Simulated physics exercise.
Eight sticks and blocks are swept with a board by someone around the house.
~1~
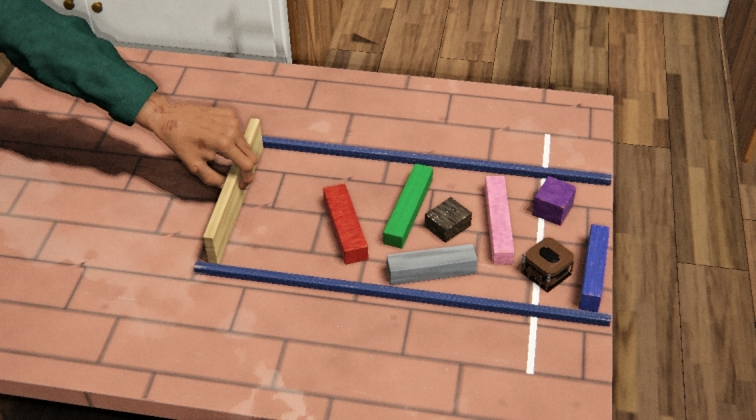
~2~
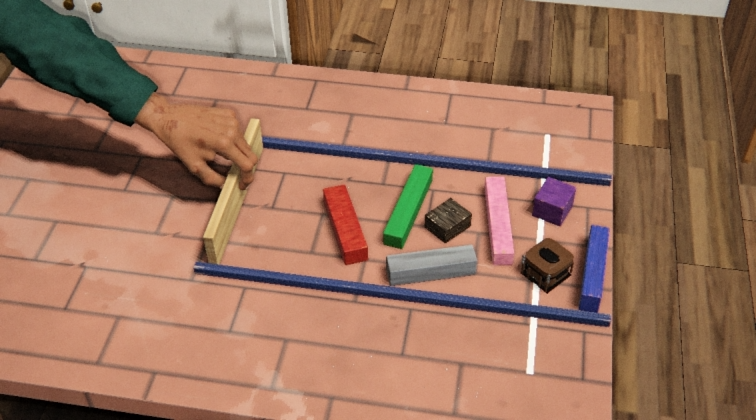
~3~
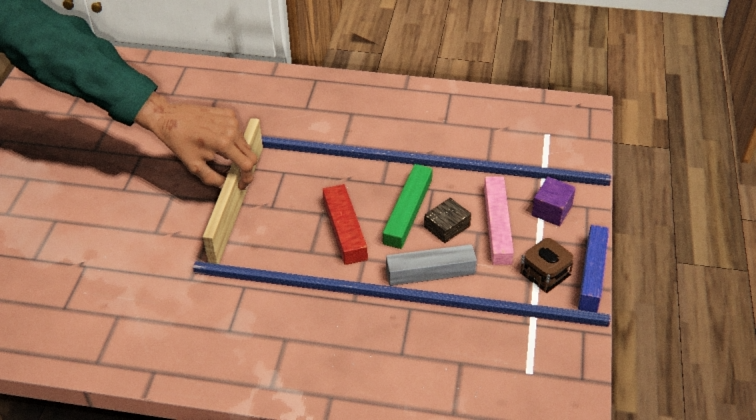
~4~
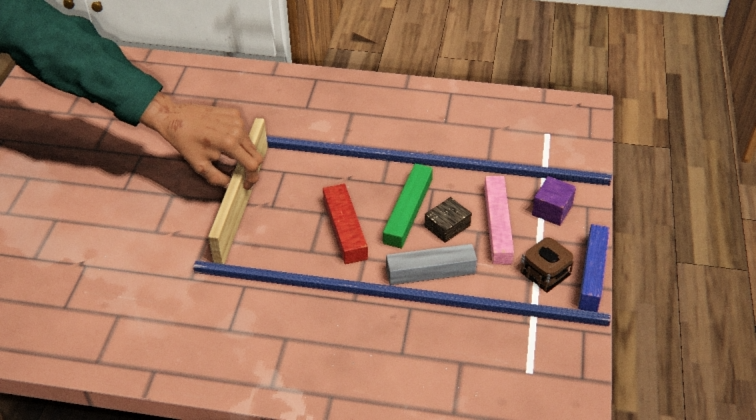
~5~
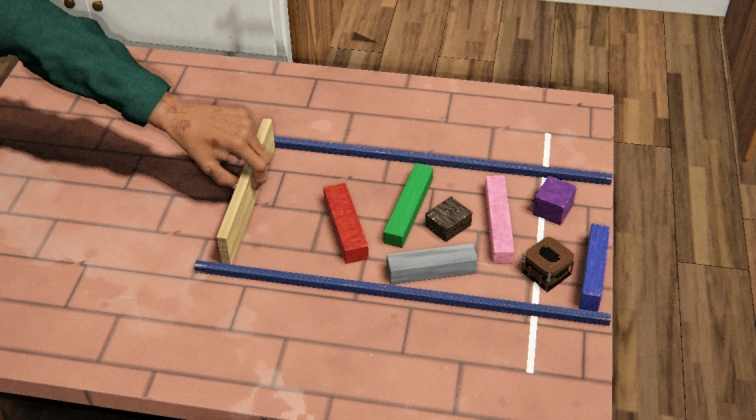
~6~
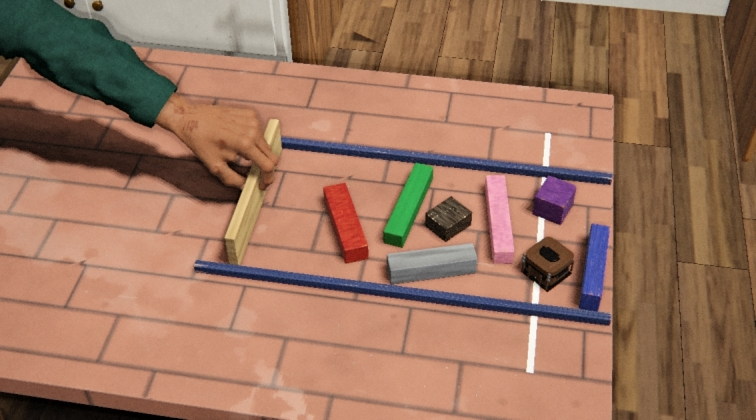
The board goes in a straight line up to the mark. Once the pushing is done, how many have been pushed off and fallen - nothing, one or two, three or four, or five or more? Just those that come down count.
By then three or four have fallen.
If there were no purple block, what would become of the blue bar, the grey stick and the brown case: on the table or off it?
The blue bar comes down; the grey stick is kept; the brown case goes over.
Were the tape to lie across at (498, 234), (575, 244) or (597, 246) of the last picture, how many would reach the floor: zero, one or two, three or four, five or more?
Number fallen at each tape, in order - 1 or 2, five or over, at least five.
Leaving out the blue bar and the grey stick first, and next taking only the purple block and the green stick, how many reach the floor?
The first count is 2 and the second is 2.
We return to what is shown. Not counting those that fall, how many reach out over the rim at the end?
The number would be 2.
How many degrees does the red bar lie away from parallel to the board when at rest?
It comes to around 0 degrees.
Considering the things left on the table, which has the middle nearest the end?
It is the black block.
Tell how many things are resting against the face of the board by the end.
2 in contact.
Soon after, none off yet; blue bar at rest near (595, 266); purple block at rest near (554, 200); brown case at rest near (548, 264).
Then, none off yet; blue bar at rest near (599, 267); purple block moved a little near (566, 198); brown case moved a little near (563, 263).
At rest, the number that fall off is three or four; fallen, pink bar, brown case, purple block and blue bar.
